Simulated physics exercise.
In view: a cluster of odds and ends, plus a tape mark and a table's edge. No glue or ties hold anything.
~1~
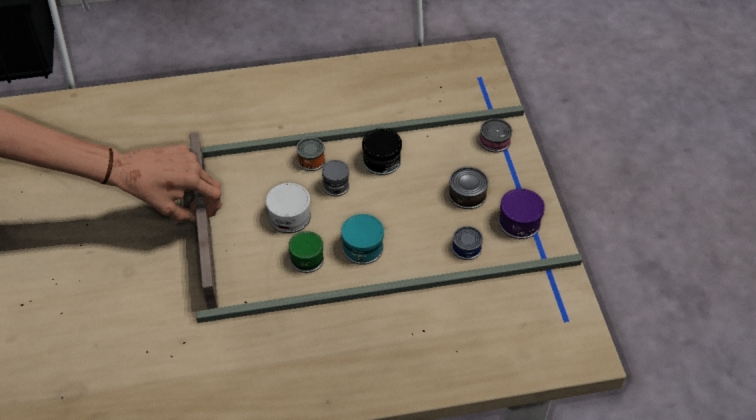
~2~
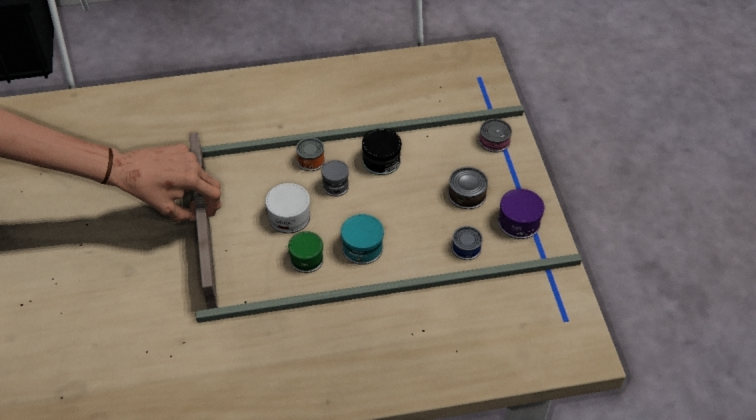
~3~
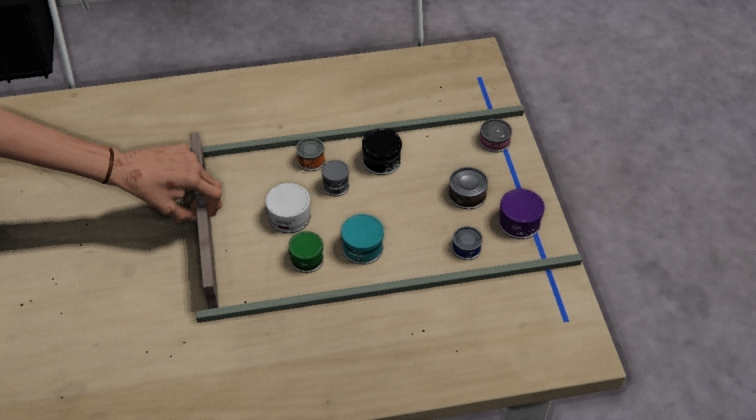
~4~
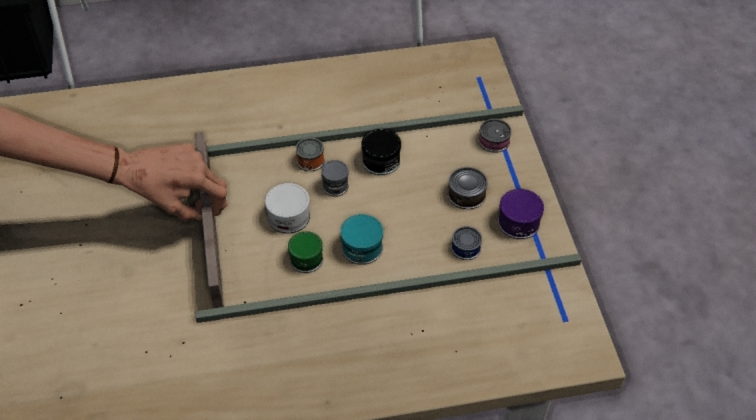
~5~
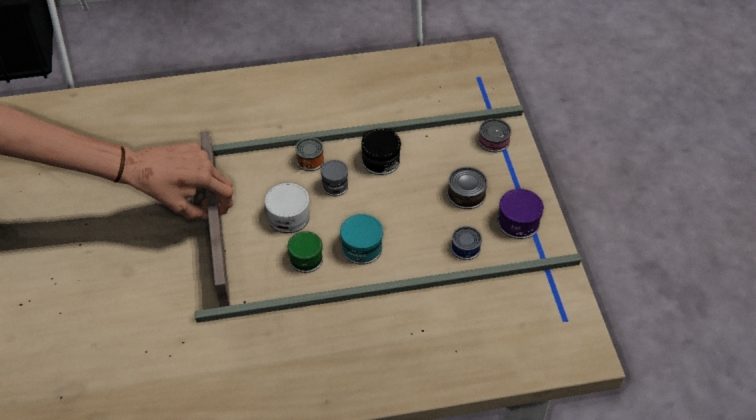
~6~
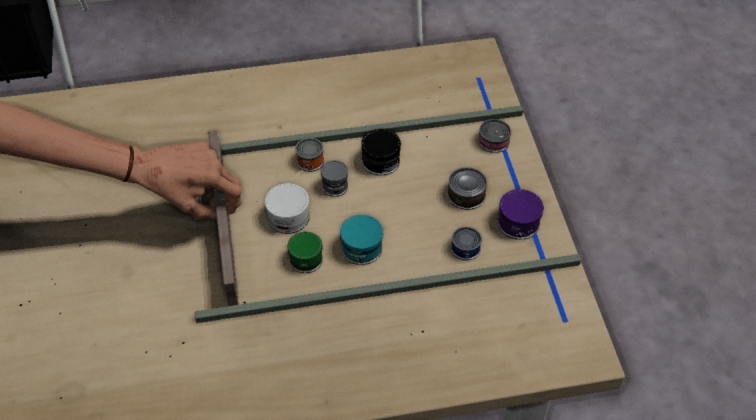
A hand slides a board slightly right toward colourful pots and tins, which stay still.
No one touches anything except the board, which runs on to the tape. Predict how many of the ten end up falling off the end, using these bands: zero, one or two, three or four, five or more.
I expect at least five pieces to go over the edge.
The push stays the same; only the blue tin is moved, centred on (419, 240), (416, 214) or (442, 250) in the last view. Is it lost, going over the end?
Results in order - still up; still up; still up.
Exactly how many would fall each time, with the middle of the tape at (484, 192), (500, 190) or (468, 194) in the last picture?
2, 3, 0.
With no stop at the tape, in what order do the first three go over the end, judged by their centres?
The purple pot goes first, followed by the pink tin and then the brown pot.
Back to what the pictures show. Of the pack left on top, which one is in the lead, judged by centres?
The white tin.
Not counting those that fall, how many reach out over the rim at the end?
The total would be 1.
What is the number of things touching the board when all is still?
Counting them up gives 5.
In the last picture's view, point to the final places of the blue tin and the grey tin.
You'll find the first one at (553, 240) and the second at (521, 151).
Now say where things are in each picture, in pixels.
The first picture shows pink tin (496, 135); purple pot (521, 214); brown pot (468, 188); board (203, 218); tape (519, 187).
The second picture shows purple pot (521, 214); board (203, 218).
The third picture shows brown pot (468, 188); white tin (289, 208).
The fourth picture shows pink tin (495, 136); black tin (381, 152).
The fifth picture shows purple pot (520, 214); orange tin (310, 155).
The sixth picture shows pink tin (495, 136); purple pot (520, 215); brown pot (467, 189); board (223, 215); tape (518, 187).
Early on, none off yet; pink tin at rest near (495, 136); purple pot at rest near (520, 215); brown pot at rest near (467, 189).
A while later, none off yet; pink tin at rest near (495, 136); purple pot at rest near (522, 214); brown pot travelled a little near (482, 183).
Finally, the number that fall off is five or more; lost, turquoise pot, black tin, brown pot, purple pot and pink tin.
